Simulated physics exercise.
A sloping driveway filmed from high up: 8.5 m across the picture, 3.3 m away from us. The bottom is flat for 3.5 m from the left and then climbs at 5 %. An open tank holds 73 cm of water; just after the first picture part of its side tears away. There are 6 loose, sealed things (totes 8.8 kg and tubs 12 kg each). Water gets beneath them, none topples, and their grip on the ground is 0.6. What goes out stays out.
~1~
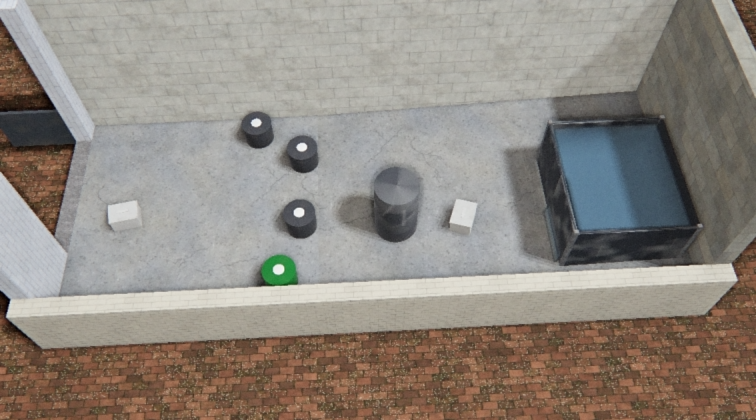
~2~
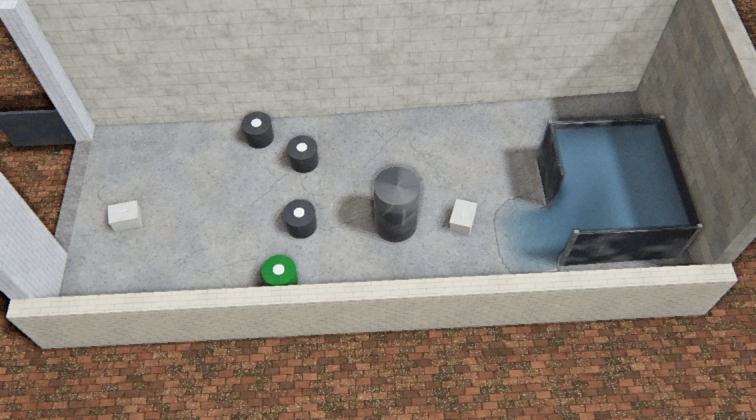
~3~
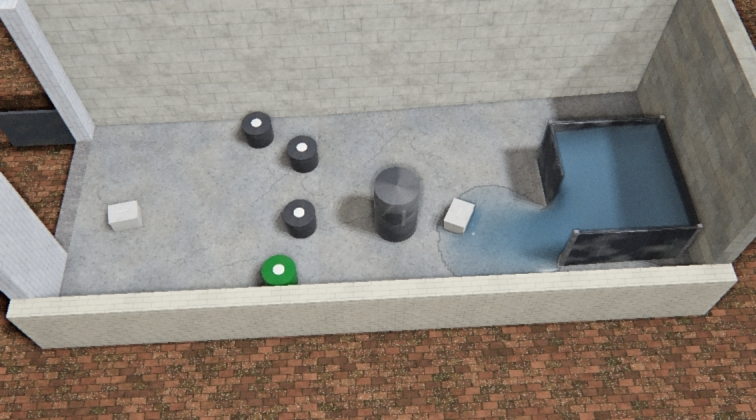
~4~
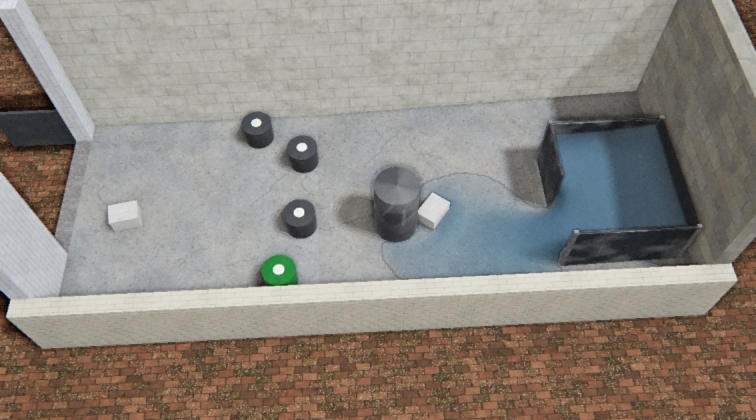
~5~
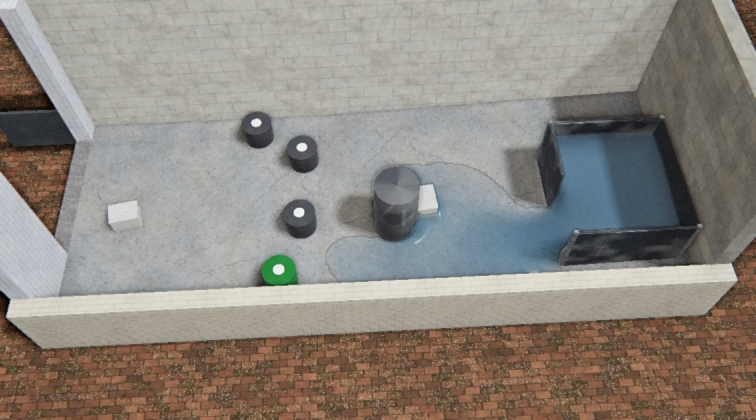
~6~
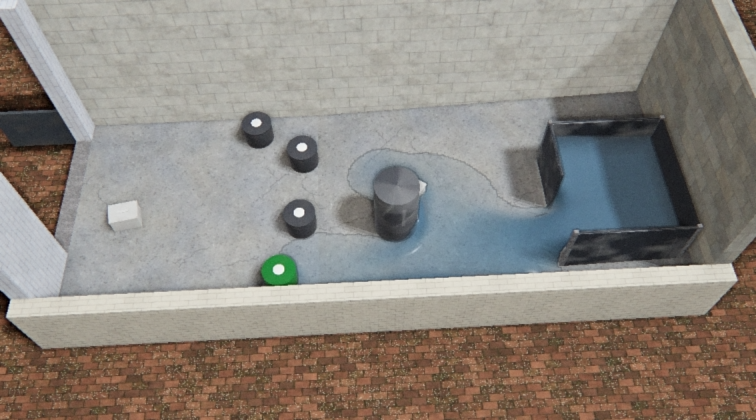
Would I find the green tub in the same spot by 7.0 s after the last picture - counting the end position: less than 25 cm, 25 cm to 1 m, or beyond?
Green tub gets carried off.
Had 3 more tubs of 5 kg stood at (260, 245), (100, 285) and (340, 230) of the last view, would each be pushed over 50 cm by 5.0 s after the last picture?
In that order: More, more, over.
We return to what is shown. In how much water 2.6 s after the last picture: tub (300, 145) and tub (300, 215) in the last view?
Roughly 6 and 4 cm.
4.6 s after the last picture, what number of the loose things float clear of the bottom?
1 of them.
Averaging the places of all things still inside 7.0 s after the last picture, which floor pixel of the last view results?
Around (213, 163).
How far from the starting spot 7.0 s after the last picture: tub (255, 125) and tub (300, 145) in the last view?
In turn: 80 cm, 50 cm.
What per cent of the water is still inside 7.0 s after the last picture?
About 62 per cent.
Then, 0.6 s after the last picture the green tub is near (215, 254), 0.9 m from its start, aground; 0 of 6 are out; 0 afloat.
Then, 2.6 s after the last picture the green tub has gone out; 1 of 6 are out; 0 afloat.
Then, 4.6 s after the last picture the green tub has gone out; 1 of 6 are out; 1 afloat.
Then, 7.0 s after the last picture the green tub has gone out; 1 of 6 are out; 3 afloat.
